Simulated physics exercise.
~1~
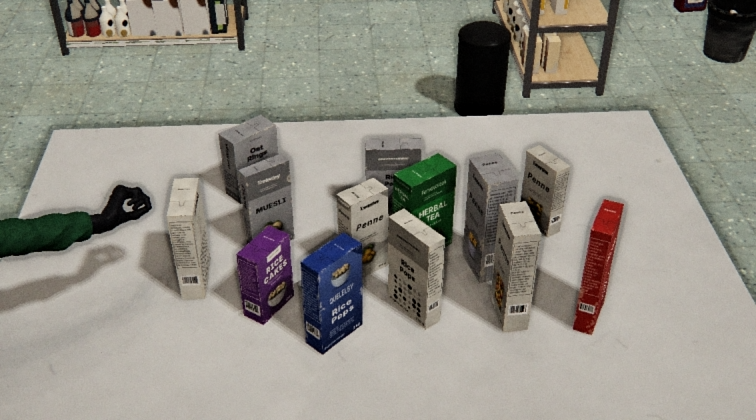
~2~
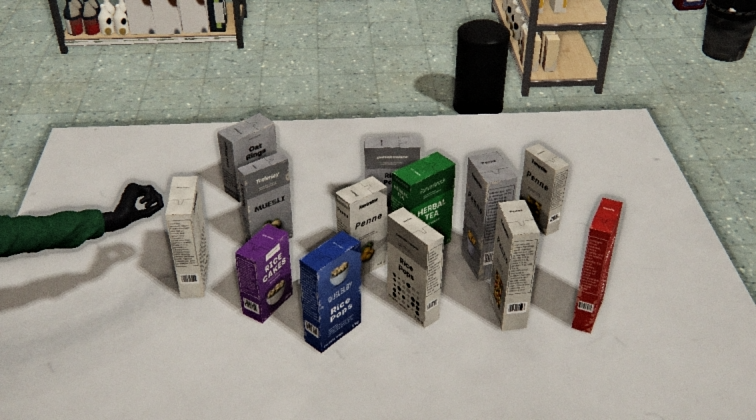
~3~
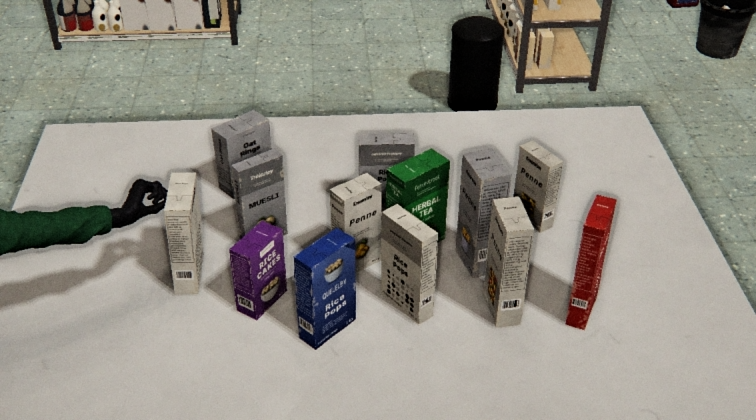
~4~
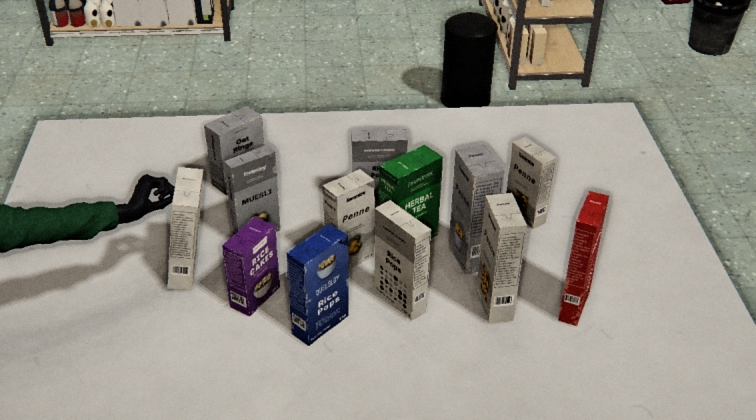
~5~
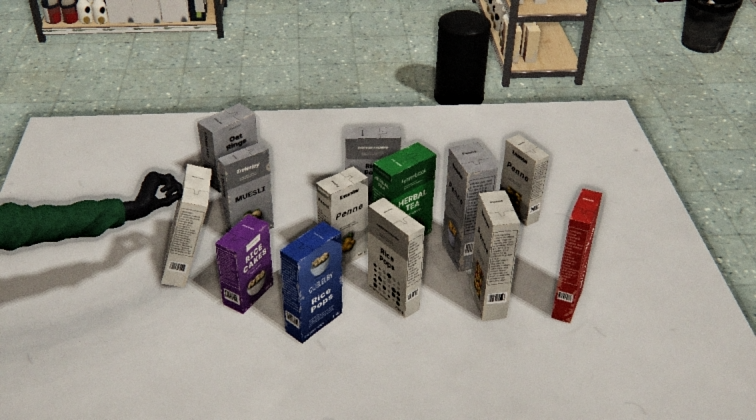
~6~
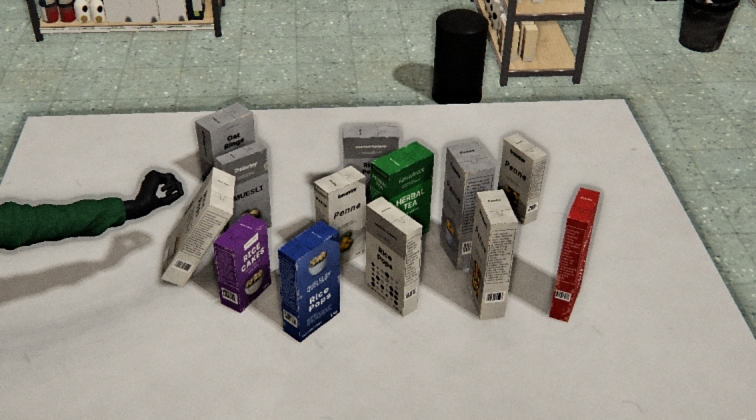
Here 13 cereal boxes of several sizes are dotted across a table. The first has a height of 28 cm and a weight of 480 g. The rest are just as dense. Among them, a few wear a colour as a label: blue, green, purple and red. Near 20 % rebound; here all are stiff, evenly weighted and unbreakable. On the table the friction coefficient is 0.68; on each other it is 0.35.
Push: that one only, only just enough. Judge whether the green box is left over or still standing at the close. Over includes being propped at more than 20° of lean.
At the close the green box is still standing.
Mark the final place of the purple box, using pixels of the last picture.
Check around (282, 304) in the last image.
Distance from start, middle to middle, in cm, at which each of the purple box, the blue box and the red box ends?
Roughly purple 10 cm, blue 20 cm, red 0 cm.
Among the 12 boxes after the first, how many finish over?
Count: 2.
Then, 0.29 s past the last view, 1 of the 12 other boxes over; green box unmoved; purple box 45° from how it stood.
Then, 0.59 s past the last view, 2 of the 12 other boxes over; green box unmoved; blue box lying flat.
In the end, 2 of the 12 other boxes over; green box unmoved; blue box lying flat; purple box lying flat. Ten left standing. From the last view, middles, green box near (401, 198), blue box near (367, 346).
